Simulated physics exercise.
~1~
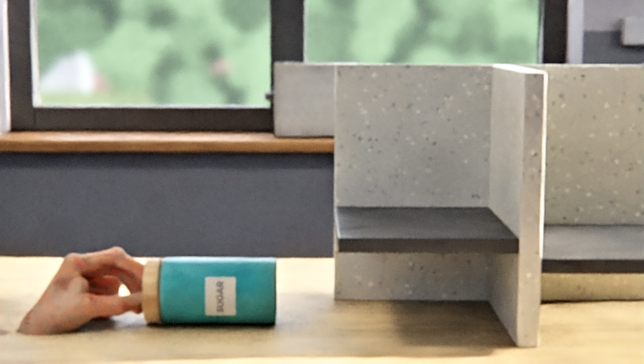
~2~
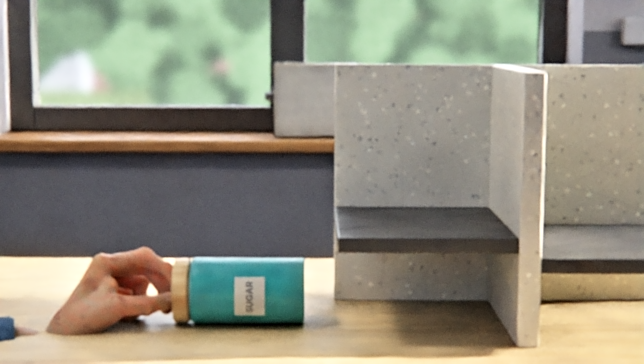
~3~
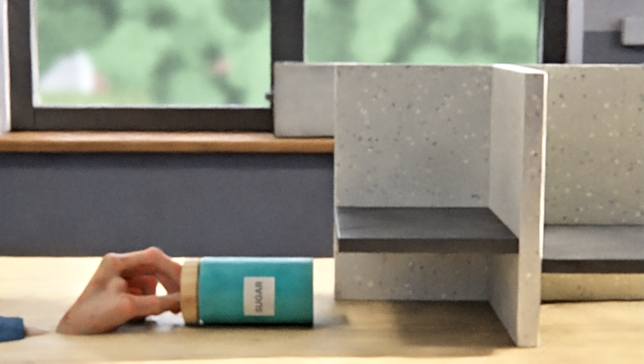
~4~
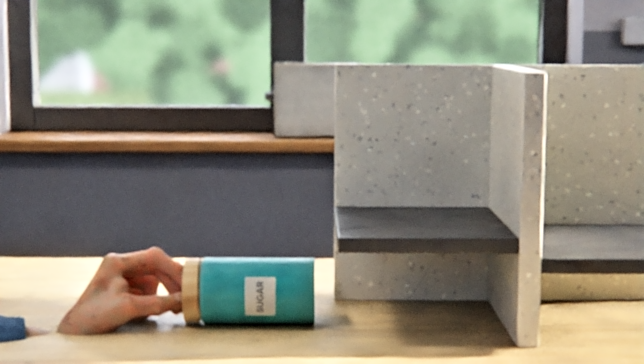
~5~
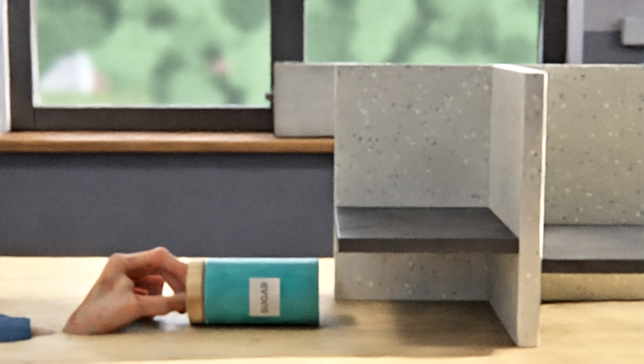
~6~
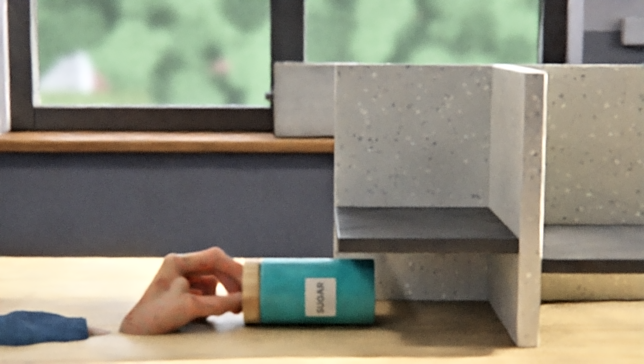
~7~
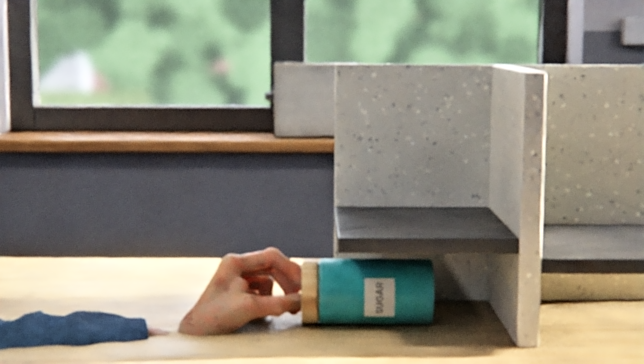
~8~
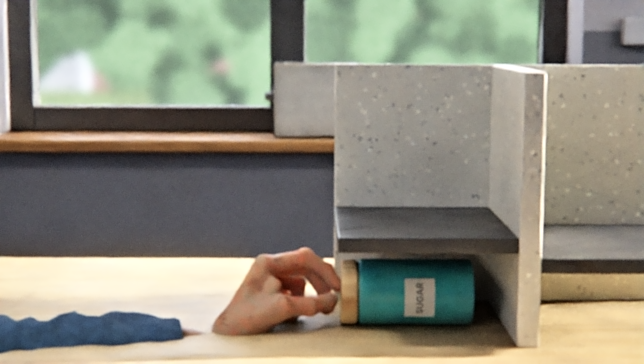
A hand pushing a turquoise sugar jar on its side rightward along a table, pausing briefly, then sliding it under a low shelf.
